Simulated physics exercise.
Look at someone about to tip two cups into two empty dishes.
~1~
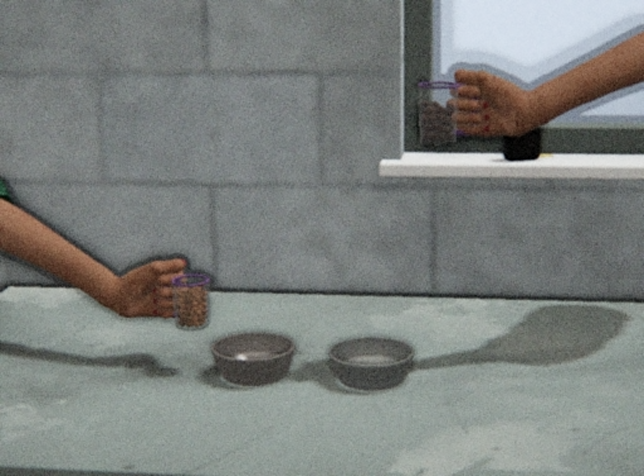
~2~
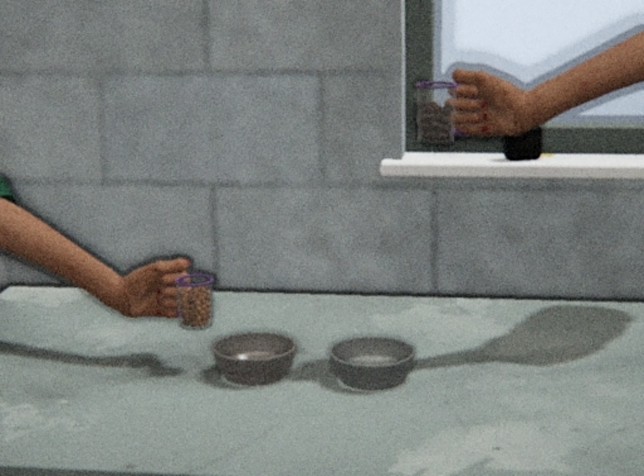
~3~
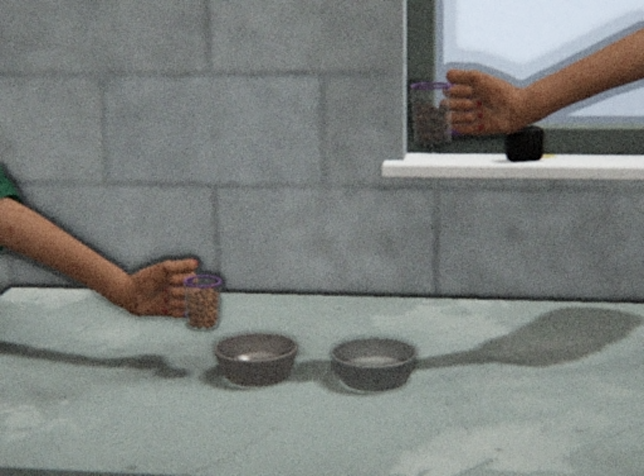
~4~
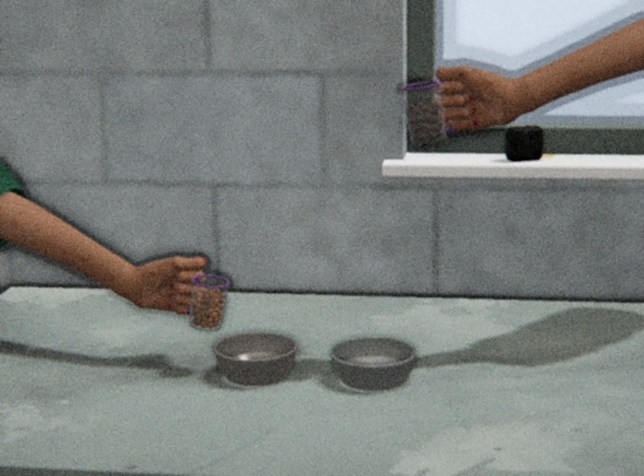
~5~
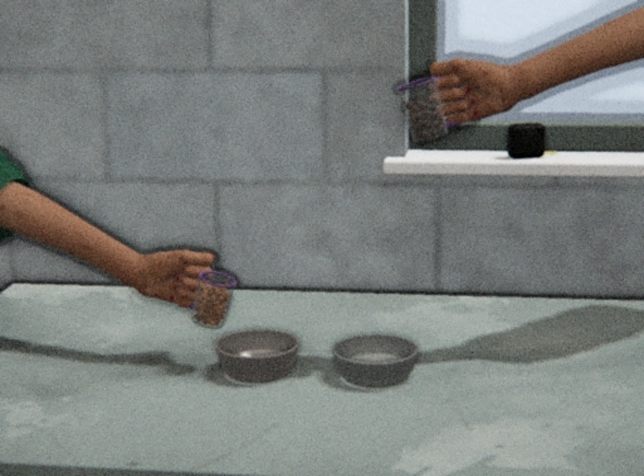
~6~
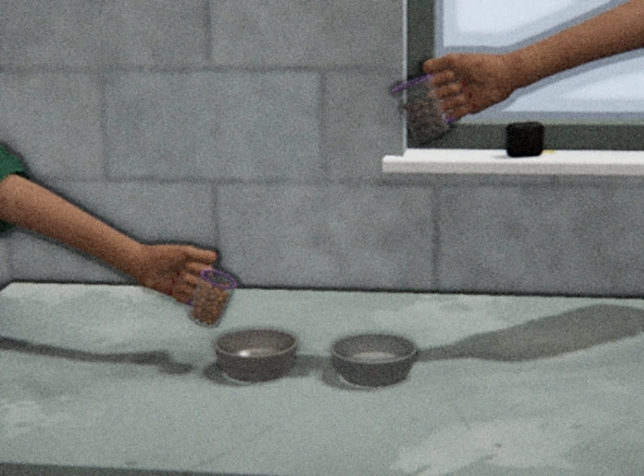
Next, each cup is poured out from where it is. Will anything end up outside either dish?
In the end left dish: I think none will fall out of it; right dish: I think some will fall out of it.
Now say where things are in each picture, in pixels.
Left dish at (245, 363), empty; left cup at (192, 303), holding cereal balls, just above its dish; right dish at (367, 369), empty; right cup at (438, 113), holding chocolate balls, high above its dish, in the first picture.
Left cup at (195, 302), upright; right cup at (436, 113), upright, in the second picture.
Left cup at (203, 304), tipped 2°; right cup at (431, 114), tipped 2°, in the third picture.
Left cup at (208, 303), tipped 8°; right cup at (425, 114), tipped 8°, in the fourth picture.
Left cup at (213, 300), tipped 15°; right cup at (424, 111), tipped 15°, in the fifth picture.
Left dish at (248, 359); left cup at (211, 300), tipped 22°; right dish at (369, 365); right cup at (422, 110), tipped 22°, in the sixth picture.
Then, 0.70 s after the last picture, left, all still in the cup; right, all still in the cup.
Then, 1.31 s after the last picture, left, most still in the cup, about a quarter in the dish, a small part in the air; right, most still in the cup, about a quarter in the air.
Then, 1.83 s after the last picture, left, all in the dish; right, about a third in the dish, about a third outside the dish, about a quarter in the air.
By the end, left, all in the dish, none outside the dish; right, about a third in the dish, about two thirds outside the dish.
